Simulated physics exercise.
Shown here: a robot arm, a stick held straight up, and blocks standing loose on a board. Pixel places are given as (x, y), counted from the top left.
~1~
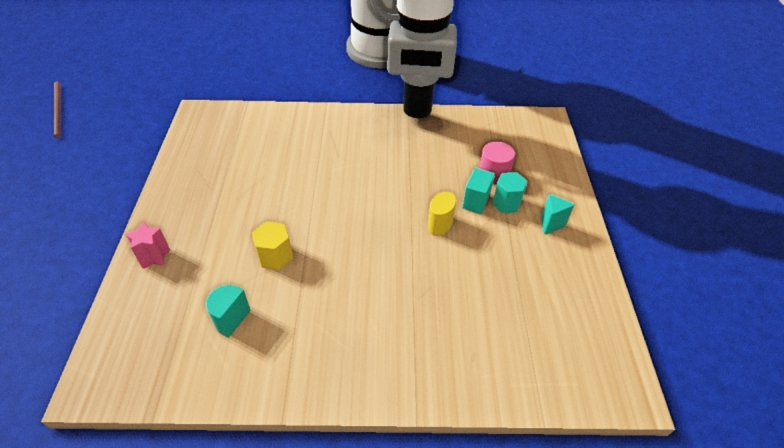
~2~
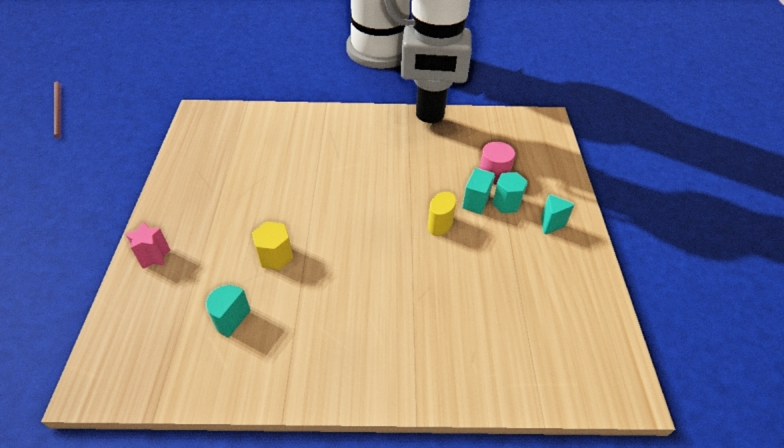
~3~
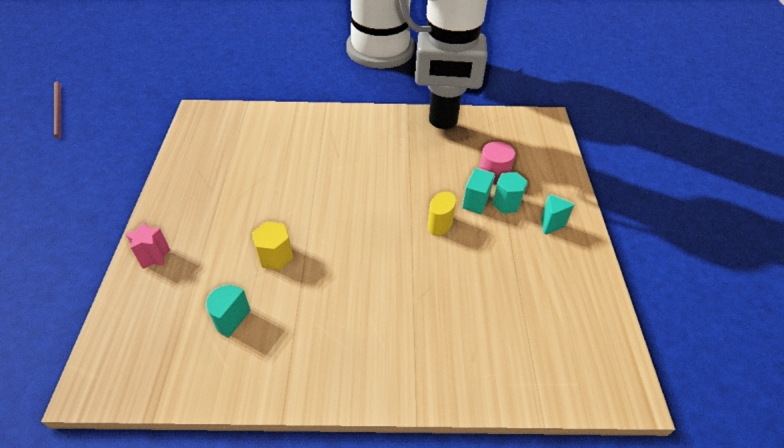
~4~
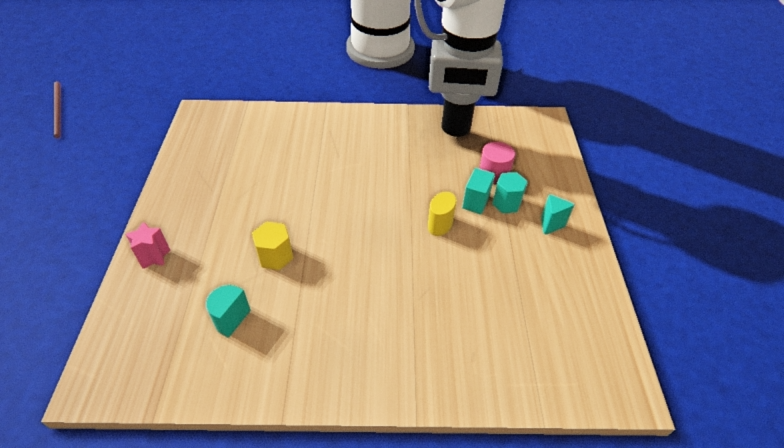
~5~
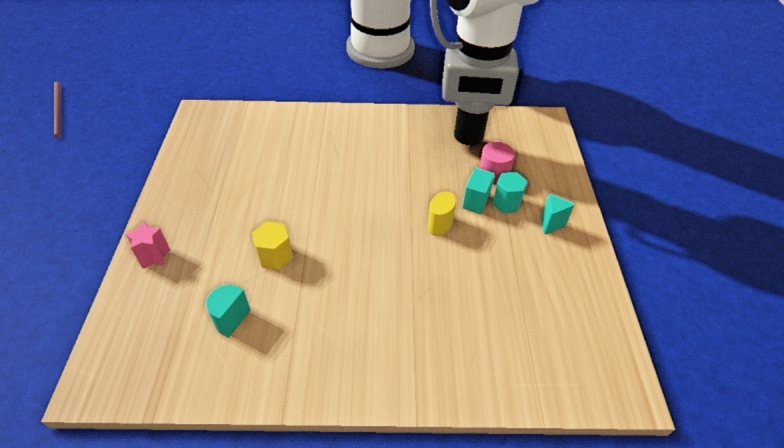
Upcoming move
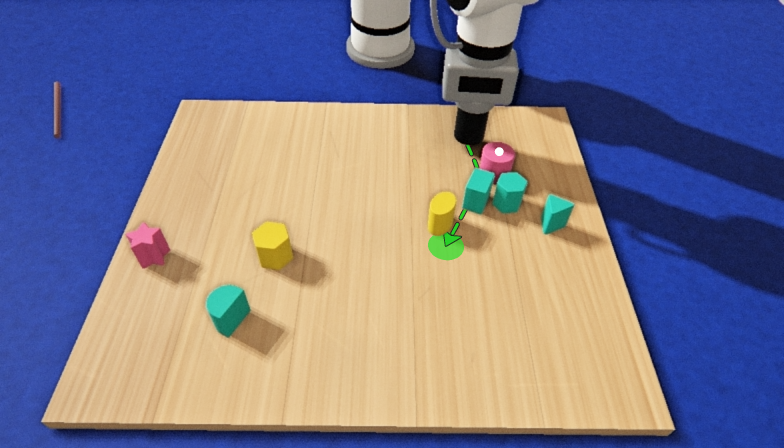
A robot arm with a black tip reaches over the far edge of a pale wooden board on a blue surface, seen from above and in front. Yellow, turquoise and pink blocks stand at the left and centre, with a turquoise and pink cluster at upper right. The arm slides its tip slightly rightward and nearer, up beside the pink cylinder, while the blocks and camera stay still.
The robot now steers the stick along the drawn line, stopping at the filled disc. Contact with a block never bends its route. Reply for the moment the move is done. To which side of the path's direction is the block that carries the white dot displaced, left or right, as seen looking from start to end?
Sideways, to the left.
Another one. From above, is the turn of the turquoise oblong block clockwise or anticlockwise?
The block turns counter-clockwise.
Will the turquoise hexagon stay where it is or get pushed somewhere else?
It moves.
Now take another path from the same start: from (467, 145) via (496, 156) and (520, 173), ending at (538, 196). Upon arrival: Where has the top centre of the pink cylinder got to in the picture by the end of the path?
Its top middle will sit at (512, 176).
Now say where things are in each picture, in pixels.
In the first picture, lower end of the stick (418, 110), tops of blocks, yellow oval block (443, 202), turquoise oblong block (481, 180), pink cylinder (499, 152), turquoise hexagon (513, 182).
In the second picture, stick (430, 115), blocks as before.
In the third picture, stick (443, 120), blocks as before.
In the fourth picture, stick (456, 127), blocks as before.
In the fifth picture, stick (469, 136), yellow oval block (443, 202), turquoise oblong block (481, 180), pink cylinder (499, 152), turquoise hexagon (513, 182).
The drawn path runs from (467, 145) over (479, 176) and (465, 210) to (446, 246); the dot is on the pink cylinder.
The first path, step by step. One third of the way, stick (480, 168); pink cylinder (514, 166); turquoise hexagon (516, 187), turned 20° clockwise.
Two thirds of the way, stick (467, 201); turquoise oblong block (480, 213), turned 45° anticlockwise; pink cylinder (516, 167); turquoise hexagon (517, 189), turned 20° clockwise.
At the end, stick (447, 238); yellow oval block (413, 225), turned 70° clockwise; turquoise oblong block (482, 243), turned 120° anticlockwise; pink cylinder (516, 167); turquoise hexagon (517, 189), turned 20° clockwise.
